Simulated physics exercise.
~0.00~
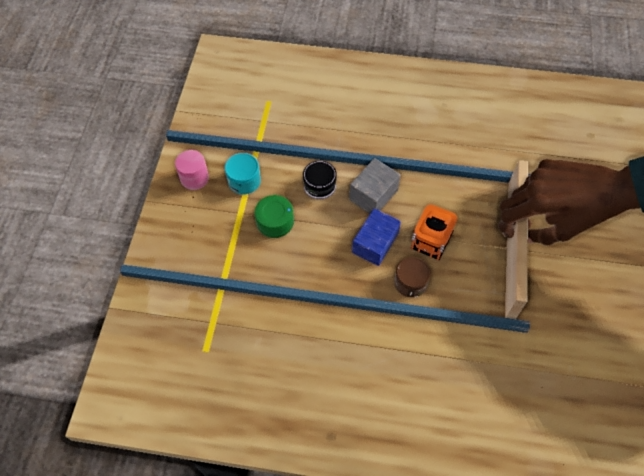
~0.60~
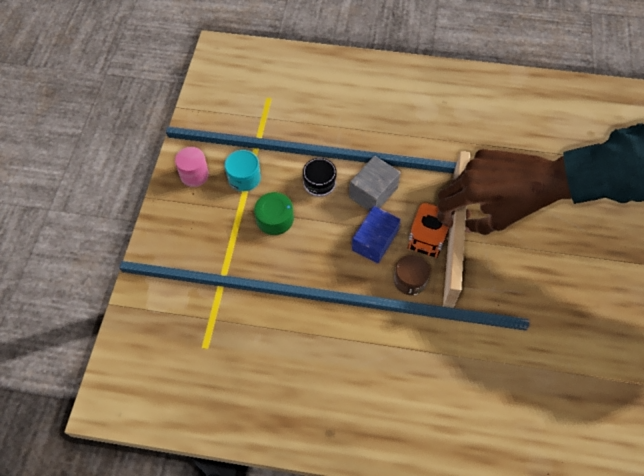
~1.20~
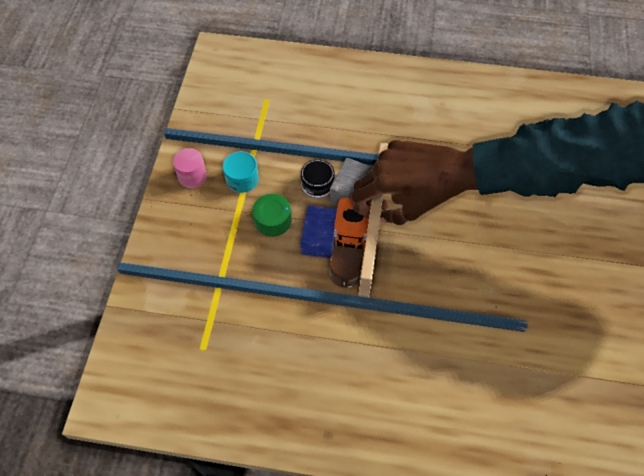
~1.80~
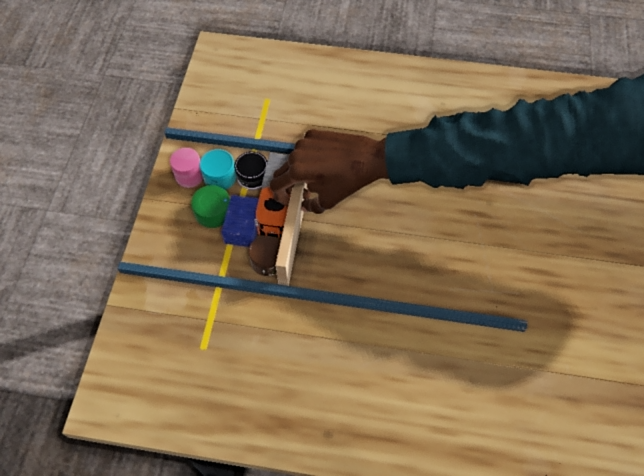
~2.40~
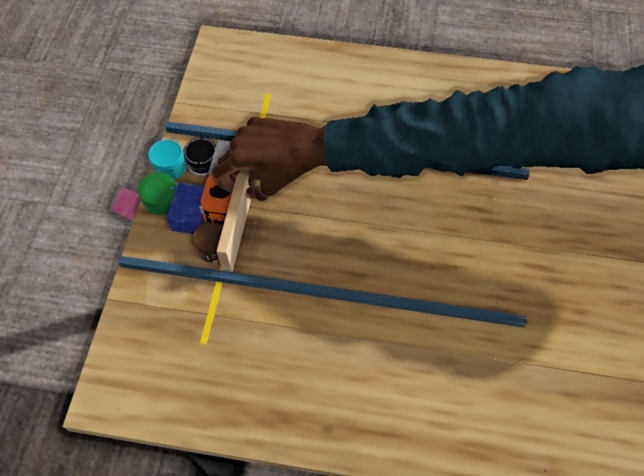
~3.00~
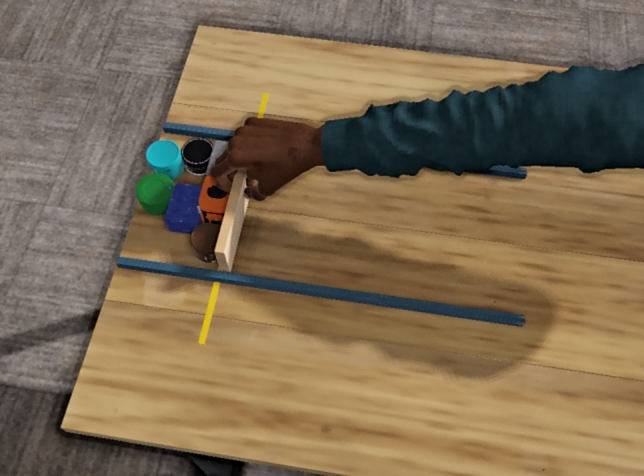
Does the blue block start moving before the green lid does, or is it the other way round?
The blue block starts moving first, pushed left along with the orange case. The green lid only begins to shift left after that.
